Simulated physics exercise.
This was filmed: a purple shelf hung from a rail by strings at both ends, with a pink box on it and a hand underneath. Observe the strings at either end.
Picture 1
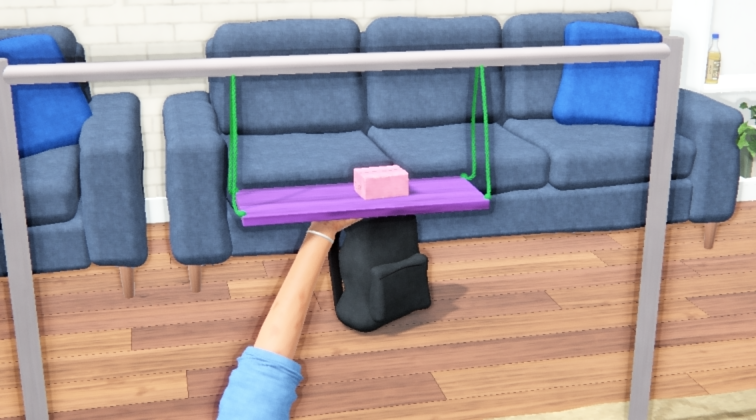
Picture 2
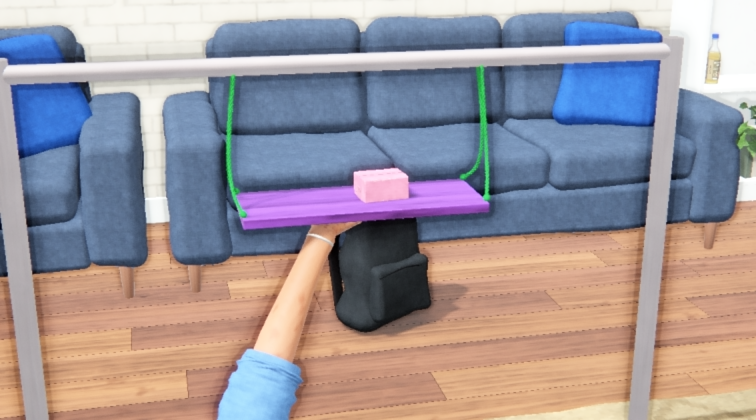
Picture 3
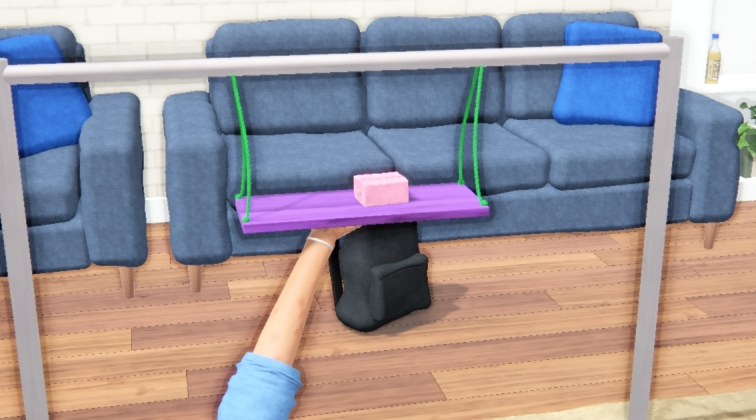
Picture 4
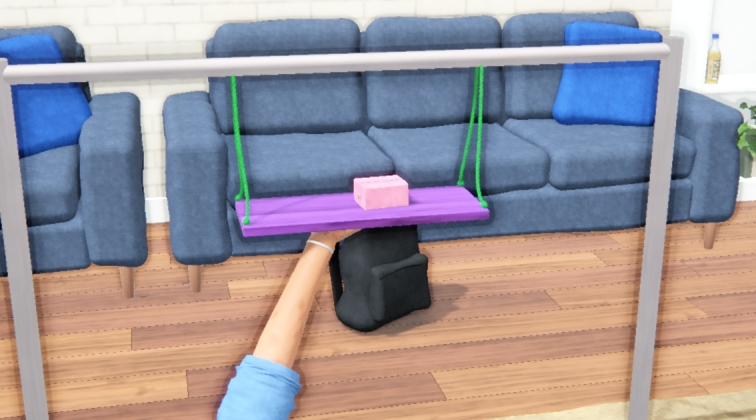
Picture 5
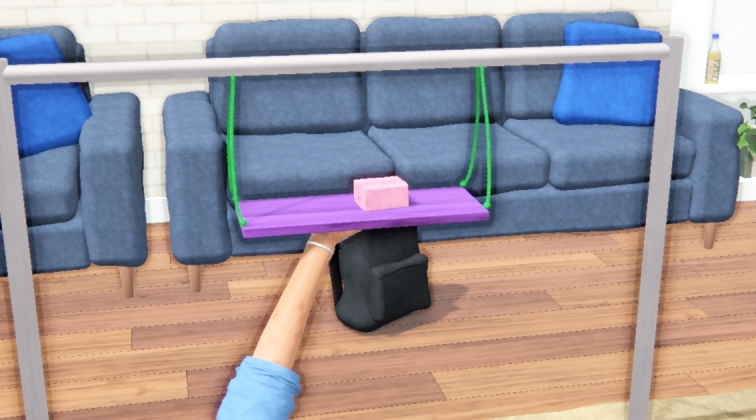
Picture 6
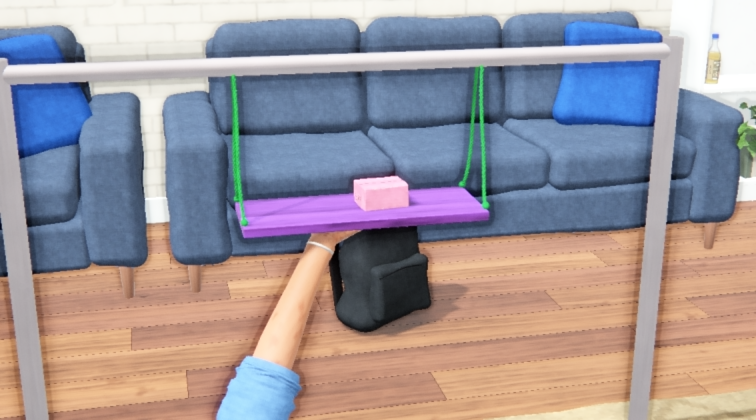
In this clip, a hand stays under a purple shelf hung by green strings from a rail, with a pink box on top; the shelf dips very slightly, then stays nearly still while the strings shift and sway.
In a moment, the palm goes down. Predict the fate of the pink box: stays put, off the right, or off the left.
It's likely to stay safe up there, if you ask me.
Then, 0.32 s past the final frame, board level; box on the board near (381, 195).
When it is over, board level; box on the board near (381, 196). The pink box keeps its place.
